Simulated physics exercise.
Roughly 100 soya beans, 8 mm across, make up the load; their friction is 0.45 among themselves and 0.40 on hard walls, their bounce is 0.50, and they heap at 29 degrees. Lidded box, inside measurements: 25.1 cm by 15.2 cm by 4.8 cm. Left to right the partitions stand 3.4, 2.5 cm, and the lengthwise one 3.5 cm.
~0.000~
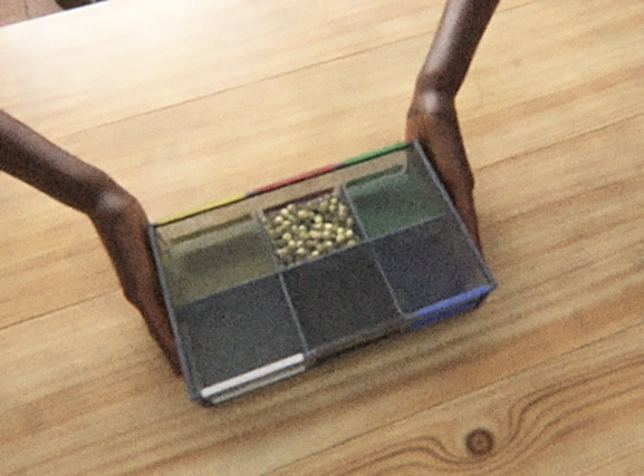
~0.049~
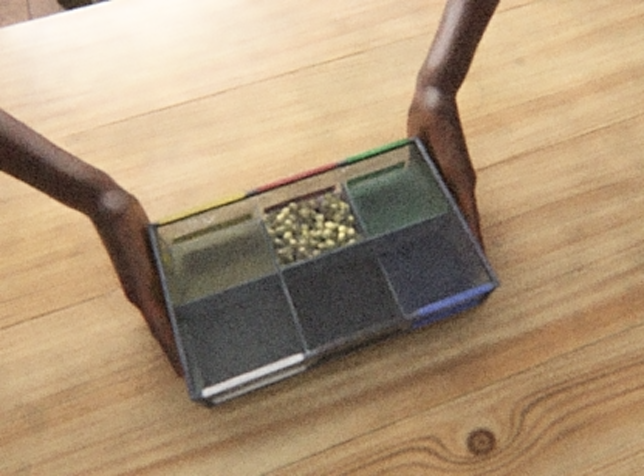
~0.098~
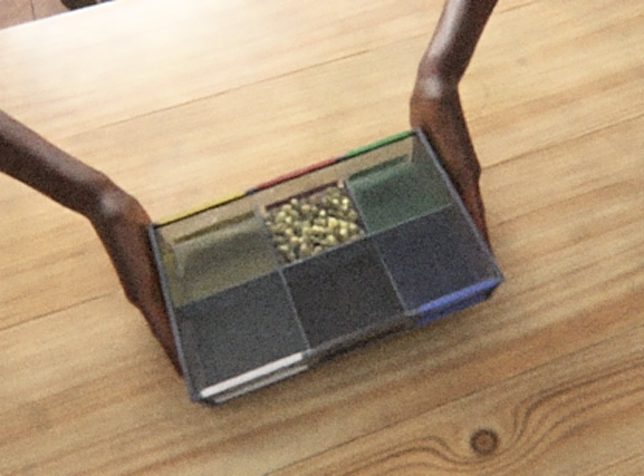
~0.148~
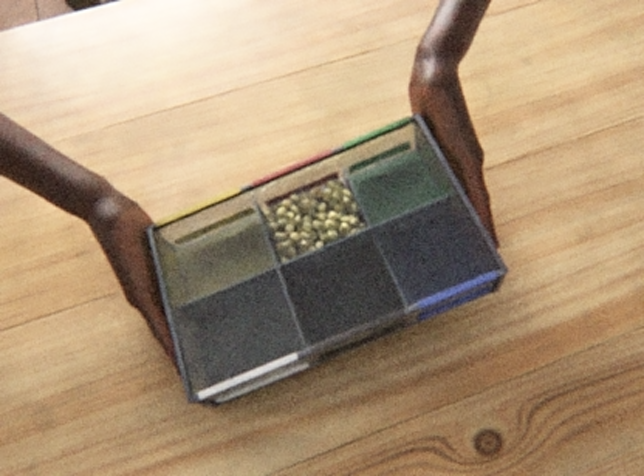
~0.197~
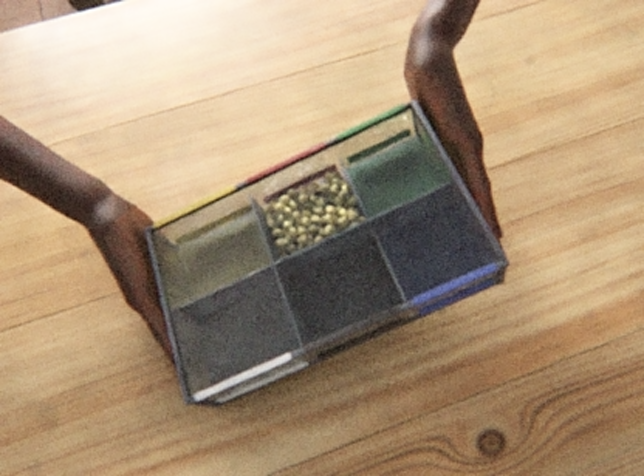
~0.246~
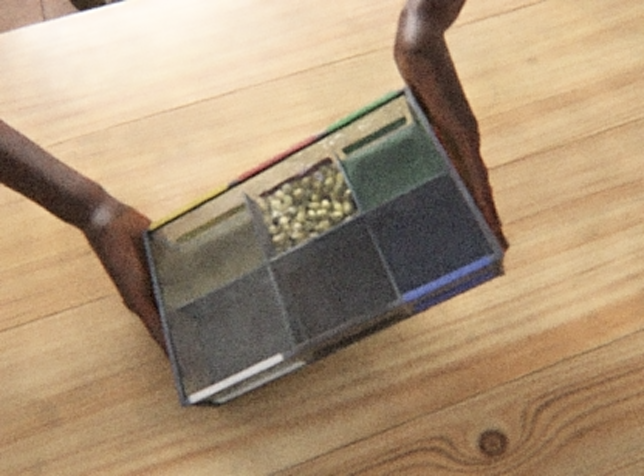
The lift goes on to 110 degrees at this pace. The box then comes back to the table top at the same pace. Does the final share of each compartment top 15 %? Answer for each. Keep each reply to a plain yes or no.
Here goes: Red yes; blue no; green no; yellow yes; white no; black no.
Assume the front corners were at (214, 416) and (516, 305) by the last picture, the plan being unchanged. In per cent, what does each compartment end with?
So it works out as red at 50 percent, blue at 15 percent, green at 0 percent, yellow at 0 percent, white at 5 percent and black at 30 percent.
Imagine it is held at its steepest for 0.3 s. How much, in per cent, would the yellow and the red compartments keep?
Yellow 25, red 70.
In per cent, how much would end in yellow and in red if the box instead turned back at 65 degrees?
With that change you'd see yellow at 0 % and red at 100 %.
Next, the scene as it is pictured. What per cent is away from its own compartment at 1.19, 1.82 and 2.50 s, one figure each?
Sequence: 15 / 25 / 30.
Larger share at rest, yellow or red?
Go with red, that one ends with more.
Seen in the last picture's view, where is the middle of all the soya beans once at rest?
Close to pixel (288, 249).
Then, at 1.19 s, tilt 110 degrees; red 85 %, yellow 15 %.
Then, at 1.82 s, tilt 49 degrees; red 75 %, yellow 20 %, white 5 %.
After 2.50 s, tilt 0 degrees; red 70 %, yellow 30 %, white 5 %.
In the end, at 3.1 s, red 70 %, blue 0 %, green 0 %, yellow 30 %, white 5 %, black 0 %.
